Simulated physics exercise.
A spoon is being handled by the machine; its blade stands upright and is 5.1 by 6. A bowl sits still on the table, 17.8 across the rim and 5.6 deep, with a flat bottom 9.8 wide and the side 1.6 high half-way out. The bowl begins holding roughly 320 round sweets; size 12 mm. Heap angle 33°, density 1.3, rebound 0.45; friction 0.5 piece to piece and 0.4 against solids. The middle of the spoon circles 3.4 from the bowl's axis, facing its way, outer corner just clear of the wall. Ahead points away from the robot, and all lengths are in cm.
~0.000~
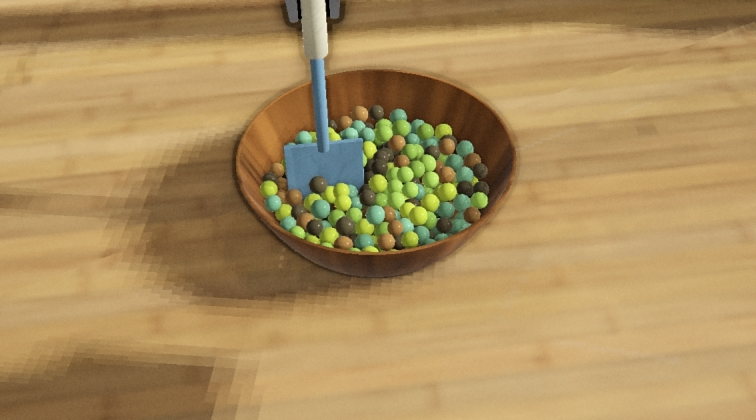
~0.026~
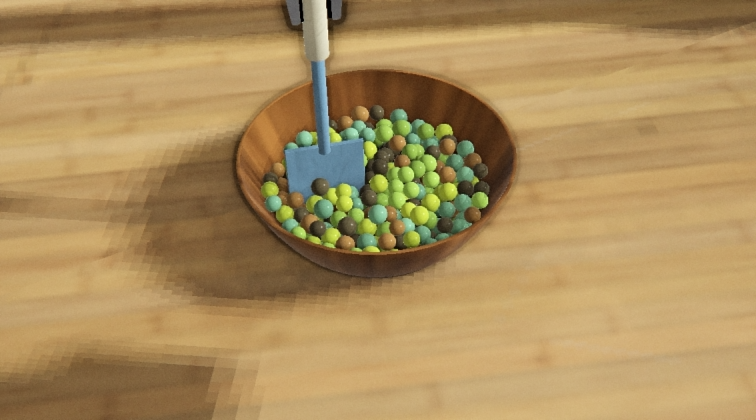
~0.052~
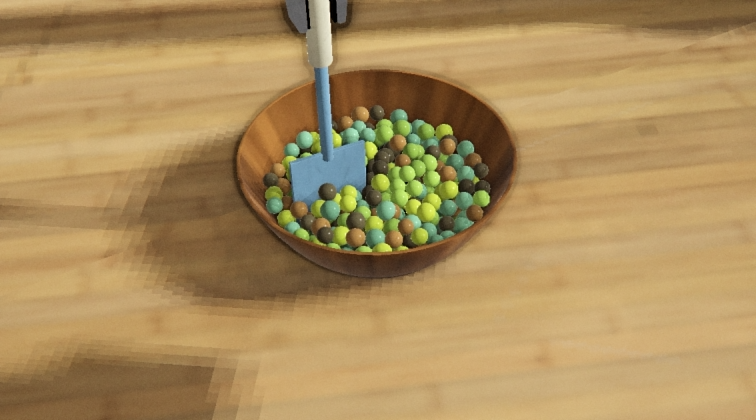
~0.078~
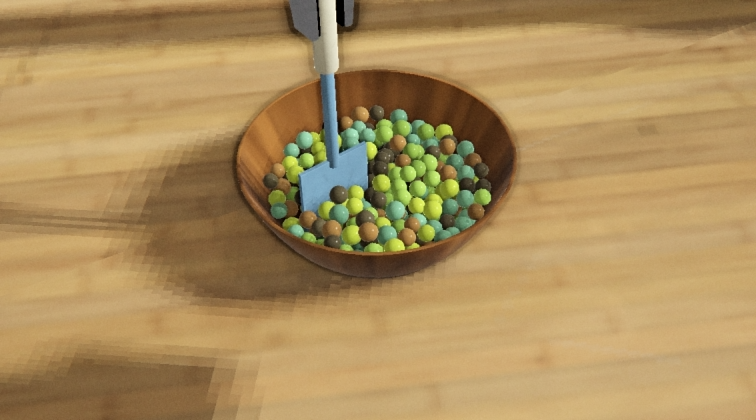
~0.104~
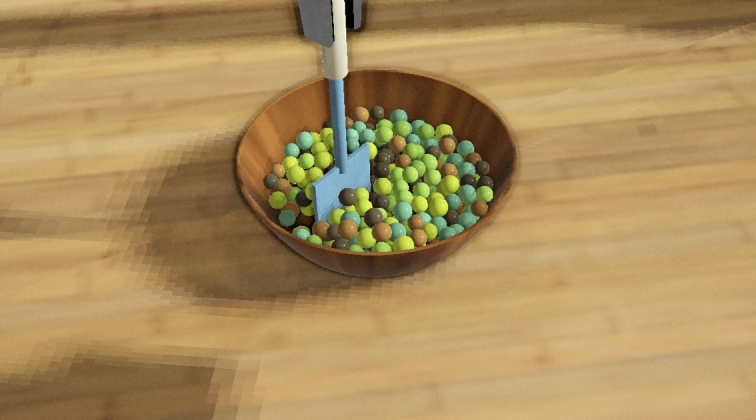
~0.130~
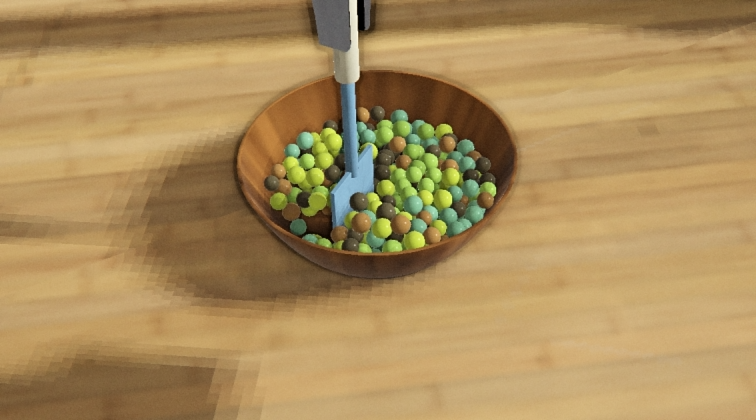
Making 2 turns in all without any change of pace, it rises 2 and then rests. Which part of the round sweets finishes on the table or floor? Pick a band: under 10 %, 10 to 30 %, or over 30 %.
Band: 10 to 30 %.
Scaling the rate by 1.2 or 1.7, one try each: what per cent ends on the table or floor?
It would be some 20 and 40 percent respectively.
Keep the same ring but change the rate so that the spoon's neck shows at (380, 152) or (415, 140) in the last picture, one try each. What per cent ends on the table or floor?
It comes to roughly 40 per cent and then 50 per cent.
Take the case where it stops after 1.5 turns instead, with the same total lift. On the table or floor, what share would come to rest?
Close to 15 in a hundred.
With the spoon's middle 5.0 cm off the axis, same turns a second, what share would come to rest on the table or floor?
Then about 20 per cent.
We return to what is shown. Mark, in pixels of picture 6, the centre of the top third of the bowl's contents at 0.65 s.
I'd point to somewhere close to (299, 154).
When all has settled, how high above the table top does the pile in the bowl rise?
Some 5.5 cm.
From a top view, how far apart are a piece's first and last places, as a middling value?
8 centimetres.
By 0.65 s, 317° round, highest piece 8 above the table; 288 in the bowl, 29 on the table or floor, 4 in flight or on the tool.
By 1.17 s, 219° round, highest piece 8 above the table; 270 in the bowl, 50 on the table or floor, 1 in flight or on the tool.
By 1.63 s, 0° round, highest piece 5 above the table; 267 in the bowl, 54 on the table or floor.
By 2.33 s, 0° round, highest piece 5 above the table; 267 in the bowl, 54 on the table or floor.
Final count, 267 in the bowl, 54 on the table or floor. That is 17 % on the table or floor.
